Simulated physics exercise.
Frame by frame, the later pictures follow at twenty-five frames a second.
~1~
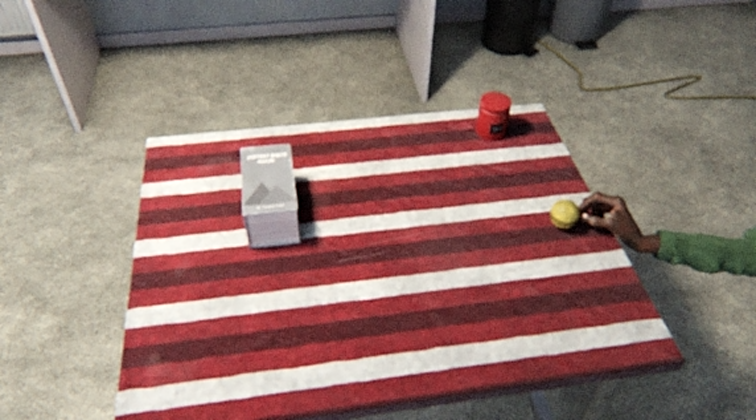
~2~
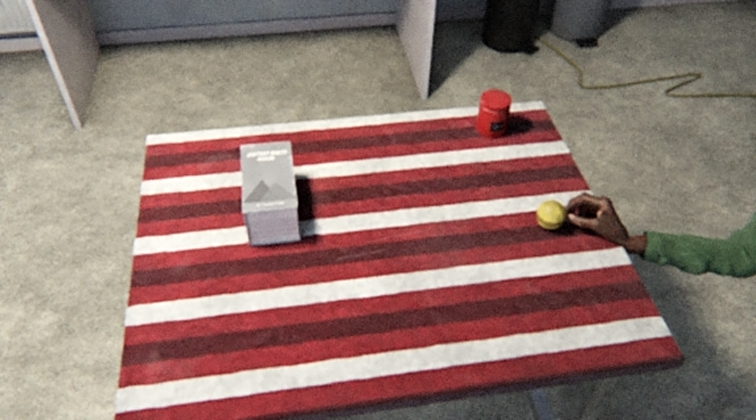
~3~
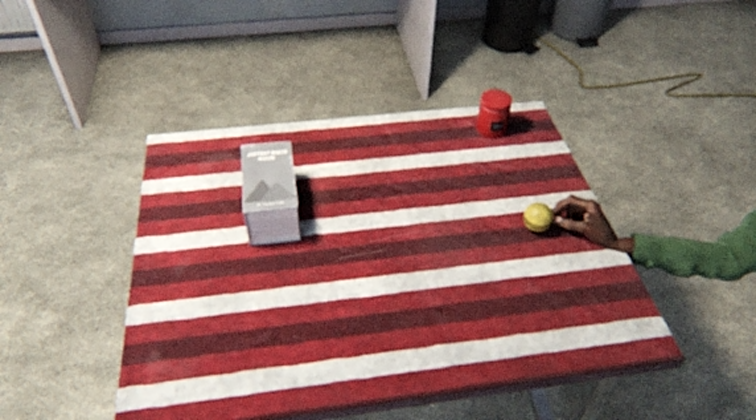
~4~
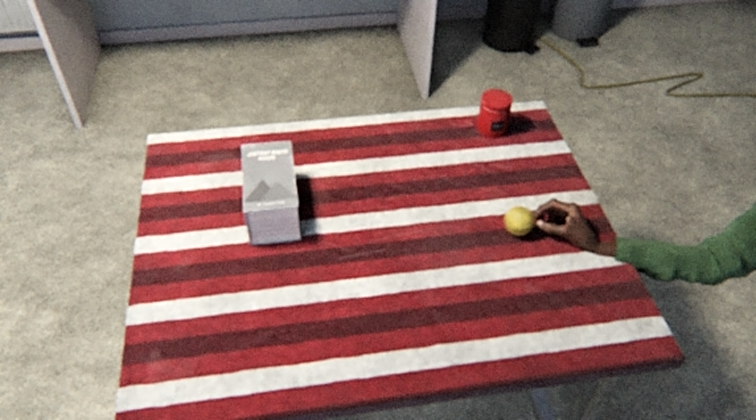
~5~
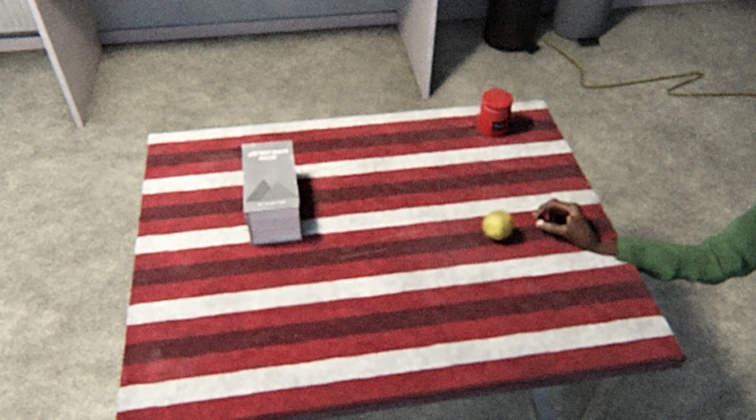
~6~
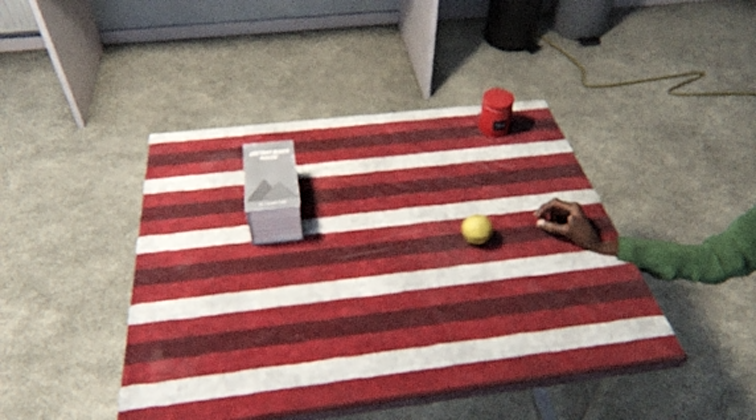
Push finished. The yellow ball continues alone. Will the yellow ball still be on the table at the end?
It will most likely exit the table.
Then, 0.30 s after the last picture, yellow ball rolled well along near (314, 262).
Then, 0.60 s after the last picture, yellow ball rolled well along near (156, 294).
Then, 1.00 s after the last picture, yellow ball now off the table.
By the end, off the table, yellow ball.
